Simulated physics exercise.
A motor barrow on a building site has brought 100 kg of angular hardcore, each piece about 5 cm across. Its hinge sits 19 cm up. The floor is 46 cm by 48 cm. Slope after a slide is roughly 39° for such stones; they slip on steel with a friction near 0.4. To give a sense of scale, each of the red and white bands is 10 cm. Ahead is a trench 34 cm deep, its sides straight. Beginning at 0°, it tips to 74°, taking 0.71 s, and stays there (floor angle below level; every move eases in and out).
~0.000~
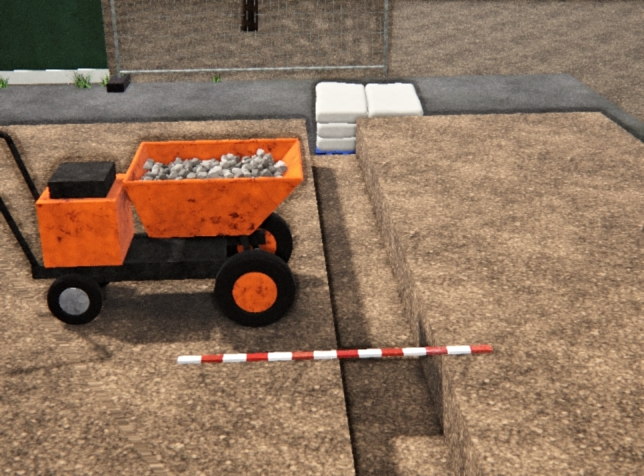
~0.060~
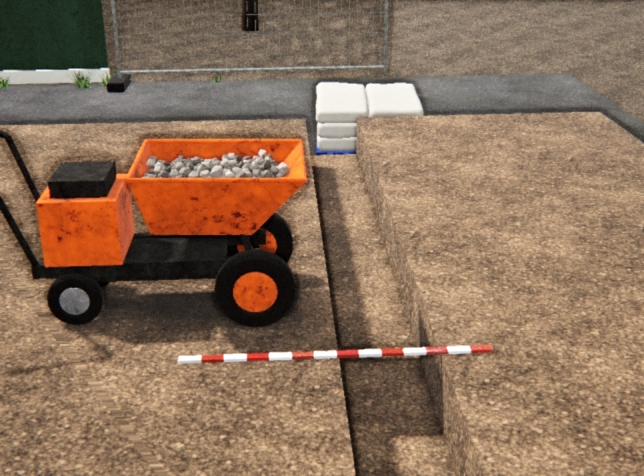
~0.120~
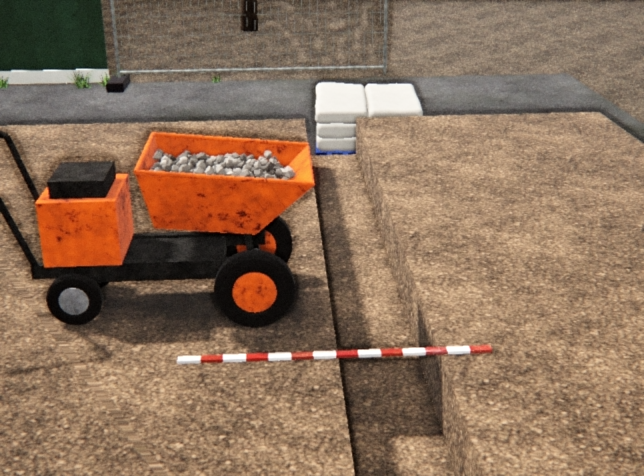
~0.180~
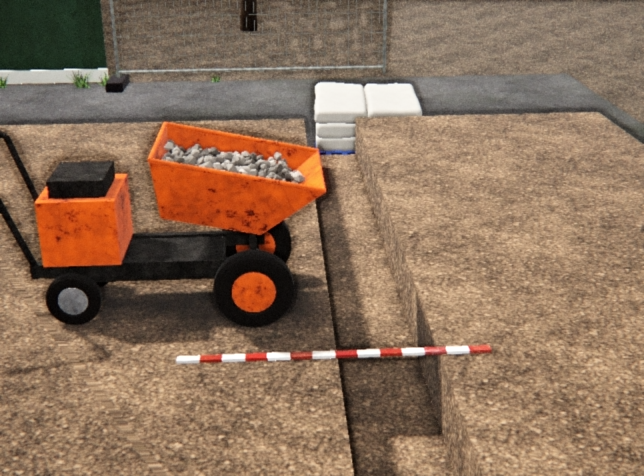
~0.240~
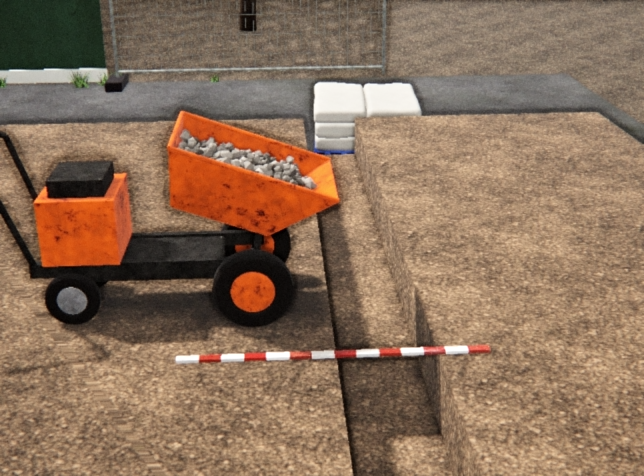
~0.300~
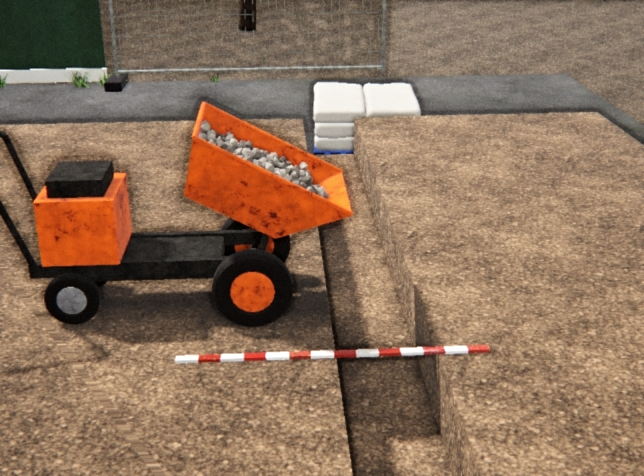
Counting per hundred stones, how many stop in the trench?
Some 74.
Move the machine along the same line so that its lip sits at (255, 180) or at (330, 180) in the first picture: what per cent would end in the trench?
The first start gives about 100 per cent, the second about 45.
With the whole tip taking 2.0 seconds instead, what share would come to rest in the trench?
95 per cent.
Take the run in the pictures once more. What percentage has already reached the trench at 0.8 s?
Around 30 per cent of it, at that instant.
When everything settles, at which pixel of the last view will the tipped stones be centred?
Roughly at (401, 336).
After 0.5 s the floor is at 62°; 100 % in the skip; the foremost stones are at (369, 248).
After 0.8 s the floor is at 74°; 60 % in the skip, 29 % in the trench, 11 % past the trench; the foremost stones are at (457, 303).
After 1.2 s the floor is at 74°; 15 % in the skip, 59 % in the trench, 26 % past the trench; the foremost stones are at (549, 292).
After 3.1 s the floor is at 74°; 0 % in the skip, 74 % in the trench, 26 % past the trench; the foremost stones are at (580, 281).
